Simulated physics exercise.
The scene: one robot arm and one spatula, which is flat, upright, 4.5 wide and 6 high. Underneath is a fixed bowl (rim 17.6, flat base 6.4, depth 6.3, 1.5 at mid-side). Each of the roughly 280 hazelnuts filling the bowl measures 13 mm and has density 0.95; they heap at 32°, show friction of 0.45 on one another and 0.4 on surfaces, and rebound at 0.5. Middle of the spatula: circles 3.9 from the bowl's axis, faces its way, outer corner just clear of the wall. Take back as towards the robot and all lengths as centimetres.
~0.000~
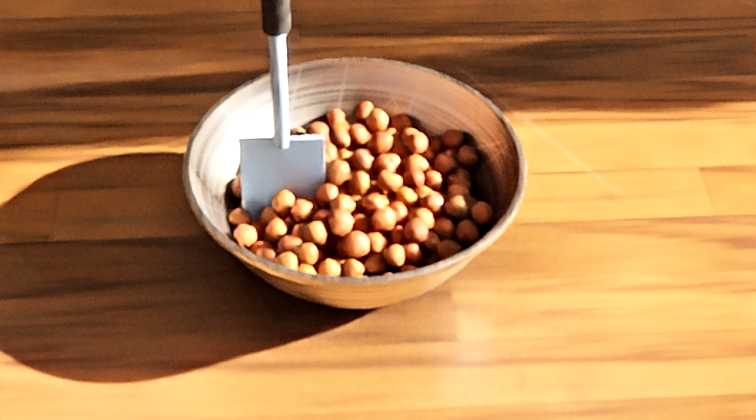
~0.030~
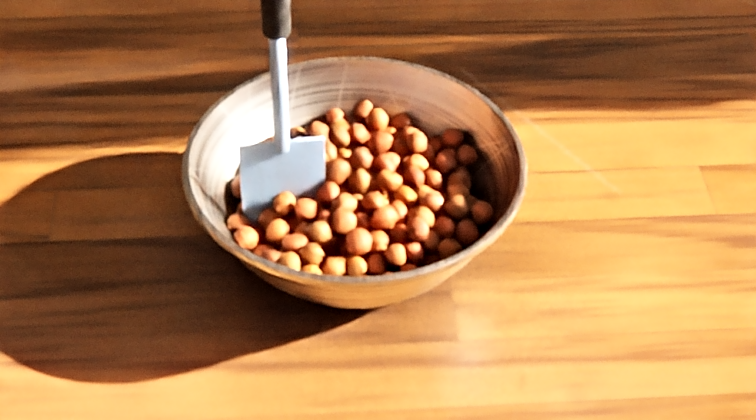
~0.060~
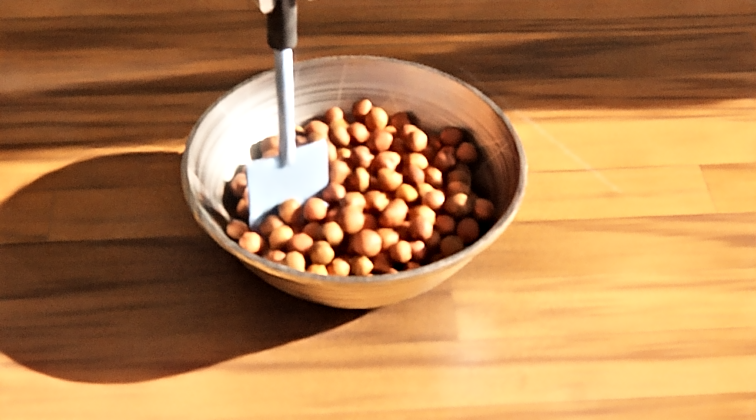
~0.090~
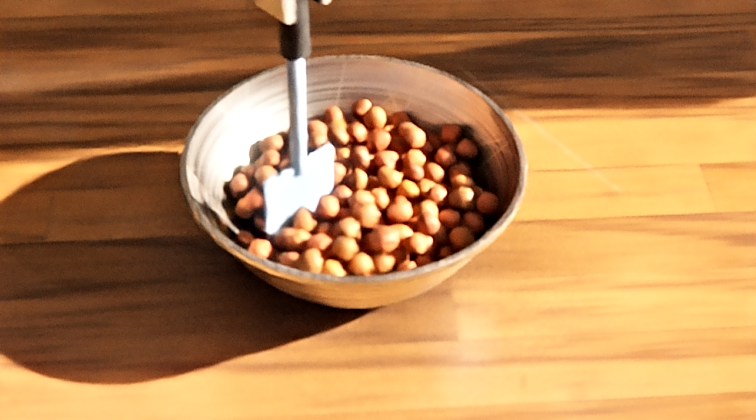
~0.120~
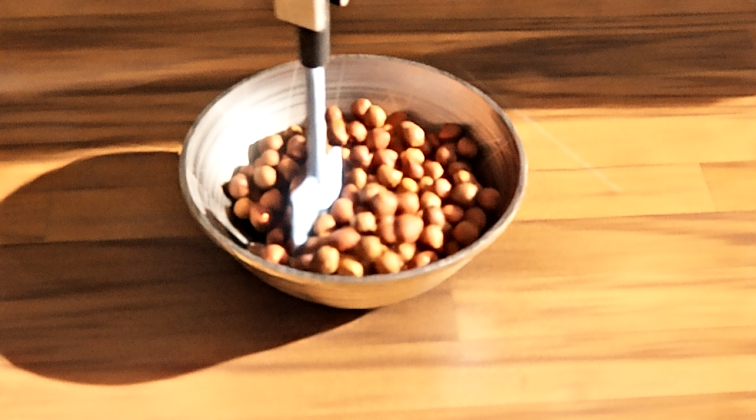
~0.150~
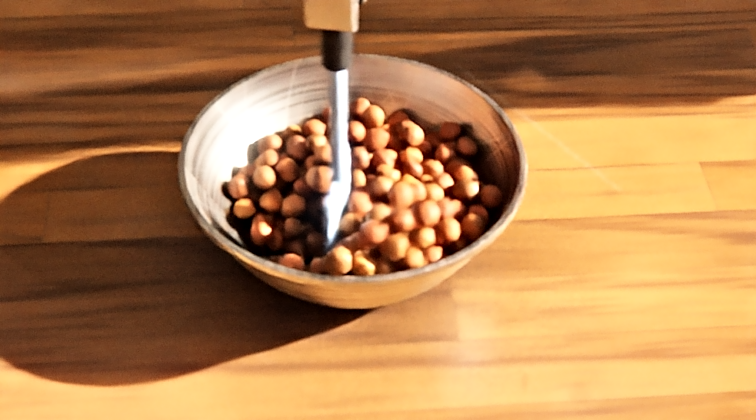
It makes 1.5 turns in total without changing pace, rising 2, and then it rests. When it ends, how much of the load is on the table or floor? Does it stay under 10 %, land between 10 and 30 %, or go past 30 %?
It lands between 10 and 30 %.
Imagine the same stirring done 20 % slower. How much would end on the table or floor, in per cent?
It would come to around 15 percent.
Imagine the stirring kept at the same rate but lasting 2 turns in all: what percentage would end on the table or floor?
I'd expect some 20 per cent.
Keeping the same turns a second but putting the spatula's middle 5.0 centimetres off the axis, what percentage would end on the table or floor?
It would come to about 15 per cent.
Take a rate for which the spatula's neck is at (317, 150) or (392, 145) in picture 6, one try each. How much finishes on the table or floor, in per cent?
Around 15 and 35 per cent respectively.
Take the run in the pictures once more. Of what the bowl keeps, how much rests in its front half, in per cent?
About 45 %.
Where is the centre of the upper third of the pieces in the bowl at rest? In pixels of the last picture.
Roughly pixel (406, 176).
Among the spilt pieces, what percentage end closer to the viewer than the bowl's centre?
My reading is roughly 40 per cent.
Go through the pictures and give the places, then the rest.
The first frame shows spatula neck at (280, 116), 0° round; upper third of the load around (363, 188), from x 240 to 480, top at y 110; 276 in the bowl.
The second frame shows spatula neck at (280, 120), 7° round; upper third of the load around (362, 191), from x 240 to 480, top at y 110.
The third frame shows spatula neck at (286, 131), 23° round; upper third of the load around (362, 195), from x 240 to 480, top at y 110.
The fourth frame shows spatula neck at (298, 142), 40° round; upper third of the load around (364, 202), from x 240 to 485, top at y 110.
The fifth frame shows spatula neck at (316, 150), 58° round; upper third of the load around (376, 205), from x 240 to 490, top at y 110.
The sixth frame shows spatula neck at (338, 154), 75° round; upper third of the load around (387, 209), from x 240 to 490, top at y 110; 276 in the bowl.
By 0.47 s, 256° round, highest piece 9 above the table; 245 in the bowl, 21 on the table or floor, 10 in flight or on the tool.
By 0.78 s, 78° round, highest piece 8 above the table; 220 in the bowl, 54 on the table or floor, 2 in flight or on the tool.
By 1.14 s, 180° round, highest piece 7 above the table; 215 in the bowl, 61 on the table or floor.
By 1.84 s, 180° round, highest piece 7 above the table; 215 in the bowl, 61 on the table or floor.
Final count, 215 in the bowl, 61 on the table or floor. That is 22 % on the table or floor.
